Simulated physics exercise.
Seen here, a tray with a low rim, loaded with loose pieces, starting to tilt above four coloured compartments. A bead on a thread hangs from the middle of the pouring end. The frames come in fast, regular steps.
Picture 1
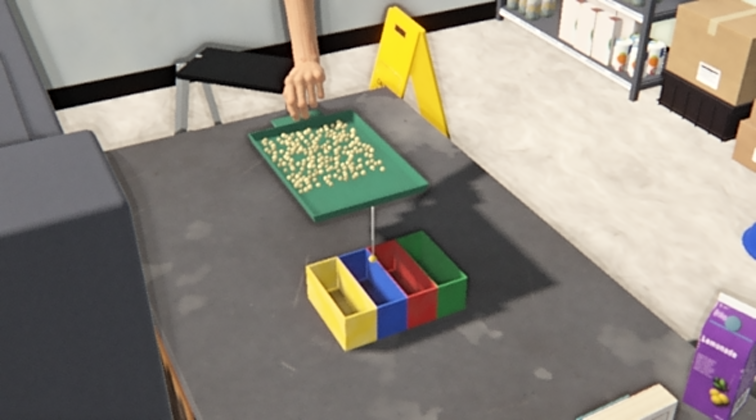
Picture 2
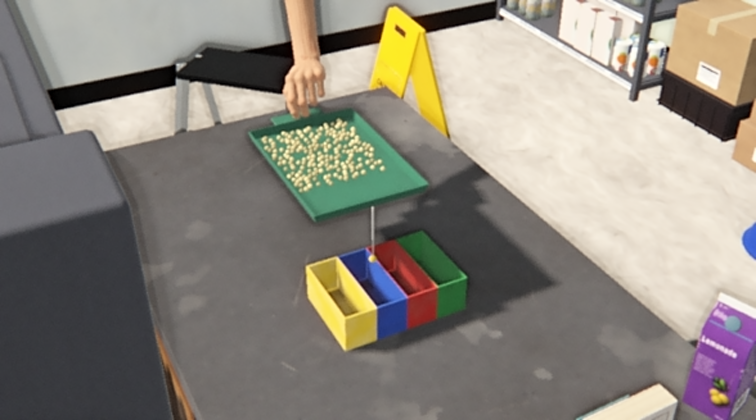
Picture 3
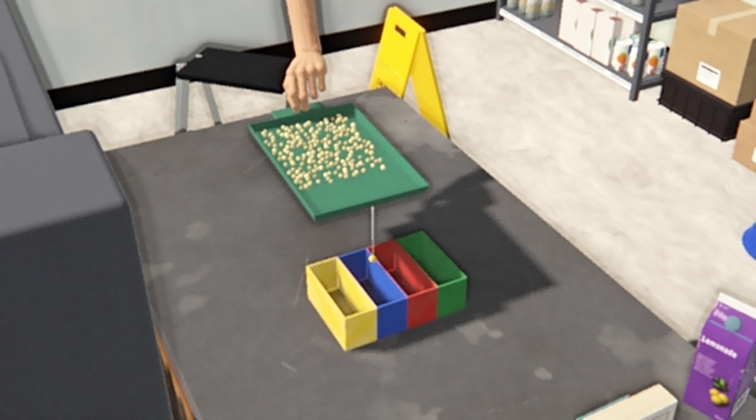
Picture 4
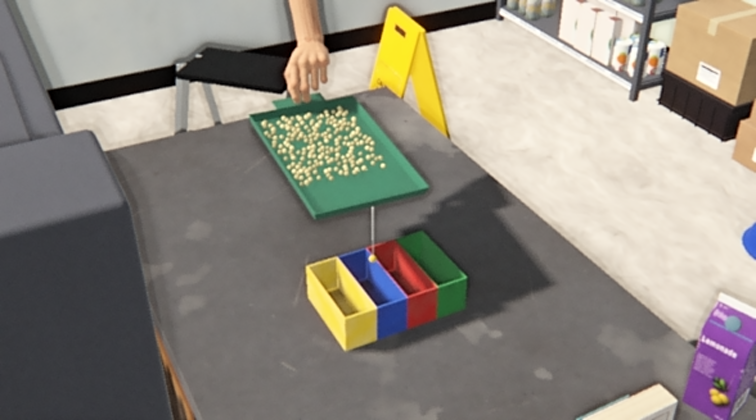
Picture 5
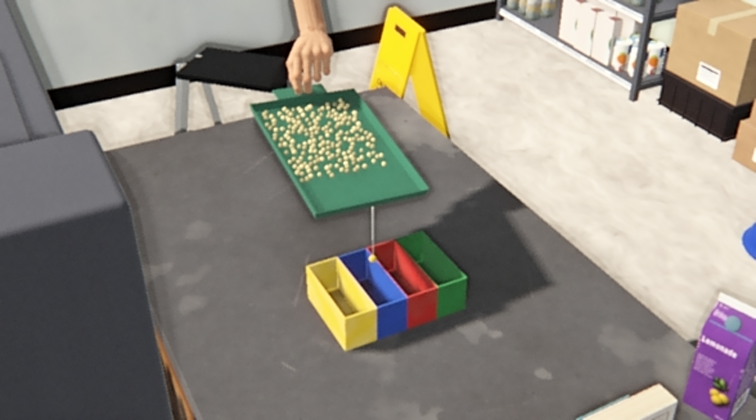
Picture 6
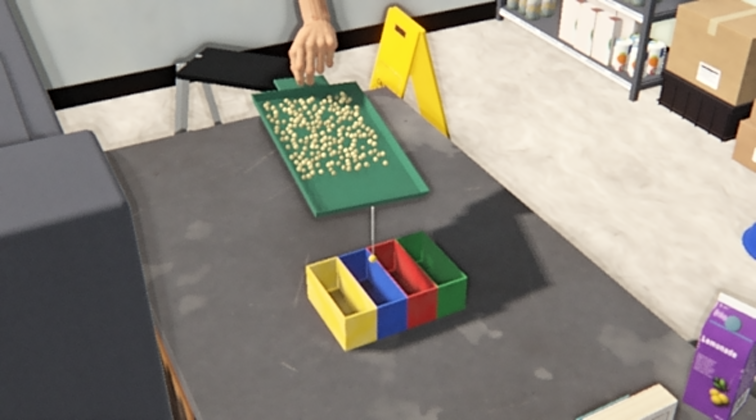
A green tray of small pale pieces, with a hand at its far end, starts nearly level above yellow, blue, red and green compartments. Its far end rises gradually, tilting the tray toward its lower right corner, while the pieces stay clustered and the compartments remain still and empty.
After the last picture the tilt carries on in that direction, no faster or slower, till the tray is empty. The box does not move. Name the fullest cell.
It favours the green compartment.
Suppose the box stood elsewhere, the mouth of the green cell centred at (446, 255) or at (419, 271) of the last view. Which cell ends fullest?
The first try: Red. The second: That green cell.
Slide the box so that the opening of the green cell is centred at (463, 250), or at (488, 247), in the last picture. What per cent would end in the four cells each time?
In turn 100 and 100 in a hundred.
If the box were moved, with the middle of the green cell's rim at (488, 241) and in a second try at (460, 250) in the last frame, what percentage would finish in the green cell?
Near 0 % and 0 %.
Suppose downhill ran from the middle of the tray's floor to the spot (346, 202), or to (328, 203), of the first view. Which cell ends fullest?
At the first place yellow, at the second the yellow one.
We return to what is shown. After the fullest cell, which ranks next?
In second place: The red one.
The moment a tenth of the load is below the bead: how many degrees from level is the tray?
At some 60 degrees.
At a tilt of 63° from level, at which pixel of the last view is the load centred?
Roughly at (414, 204).
Just after the last frame, tray tipped steeply; roughly two thirds on the tray; roughly a quarter in the green cell; about a tenth in the red cell; about a tenth falling or outside the box.
A moment on, tray tipped past a quarter turn; just a few on the tray; roughly half in the green cell; roughly a quarter in the red cell; about a tenth falling or outside the box.
Further on, tray tipped past a quarter turn; roughly two thirds in the green cell; roughly a quarter in the red cell; about a tenth falling or outside the box.
When it is over, tray tipped past a quarter turn; roughly two thirds in the green cell; roughly a quarter in the red cell; not one in the yellow cell; not one in the blue cell; about a tenth outside the box.
